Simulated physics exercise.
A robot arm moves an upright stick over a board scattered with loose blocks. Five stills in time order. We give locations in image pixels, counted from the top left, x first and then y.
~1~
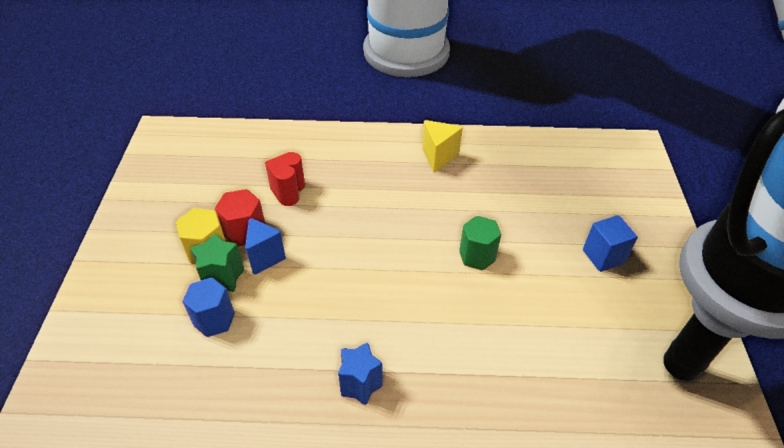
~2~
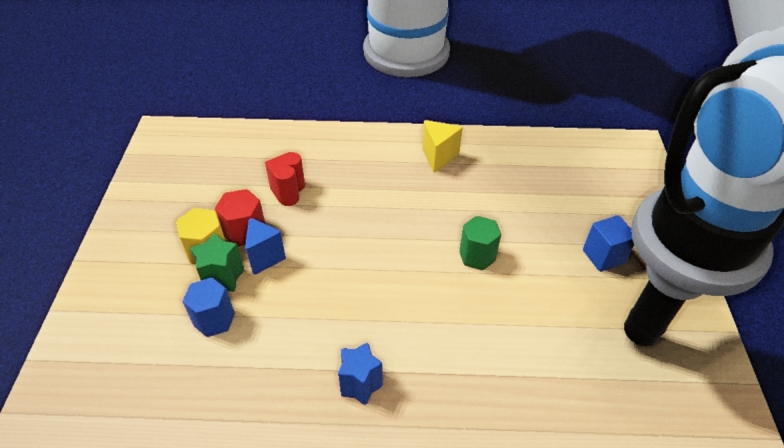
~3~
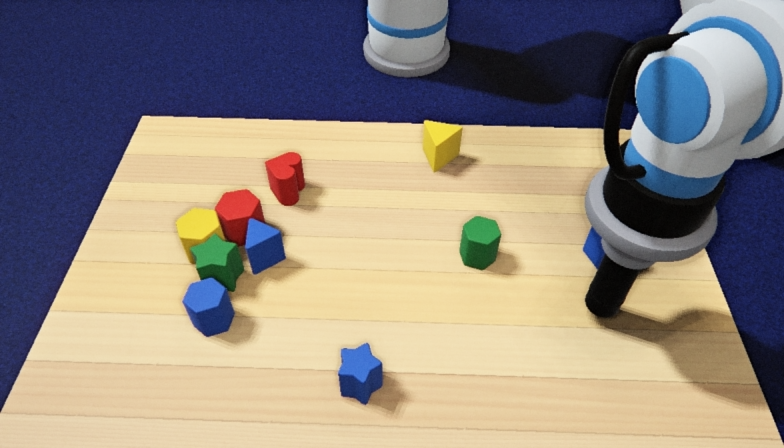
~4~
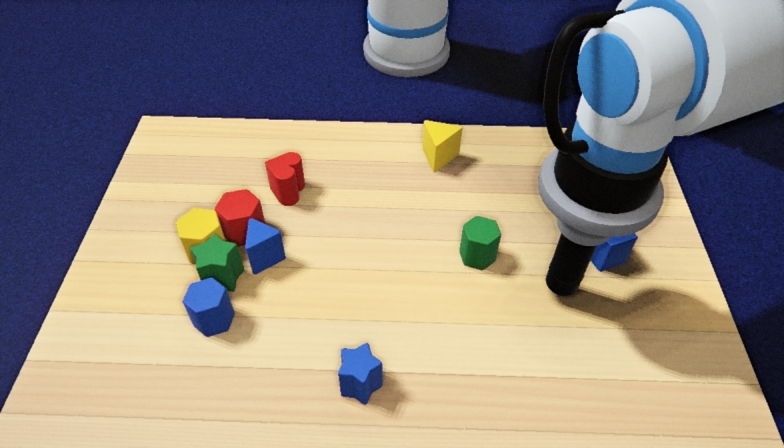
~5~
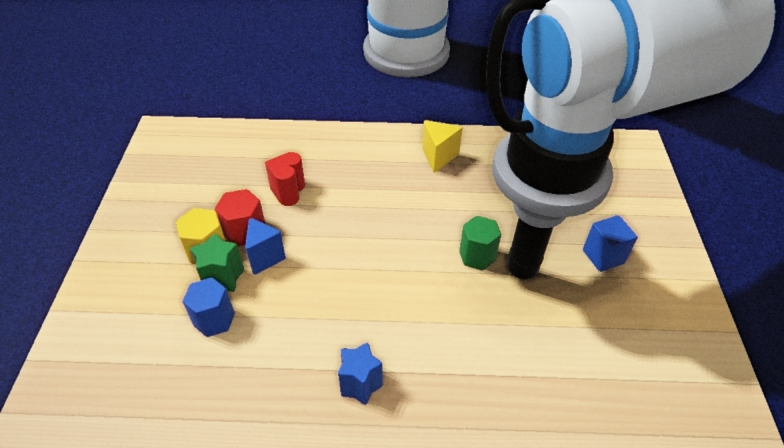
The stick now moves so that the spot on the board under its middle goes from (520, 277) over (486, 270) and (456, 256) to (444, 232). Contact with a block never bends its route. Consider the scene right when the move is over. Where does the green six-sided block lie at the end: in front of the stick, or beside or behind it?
The green six-sided block is leading.
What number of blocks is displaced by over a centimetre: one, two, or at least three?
One block shifts.
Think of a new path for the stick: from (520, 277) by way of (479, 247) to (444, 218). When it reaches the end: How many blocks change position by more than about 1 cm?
Expect one.
What follows on the original path. Halfway along, stick at (471, 256); green six-sided block at (455, 216), turned 25° clockwise.
At the end, stick at (445, 222); green six-sided block at (425, 186); blue four-sided block in place.
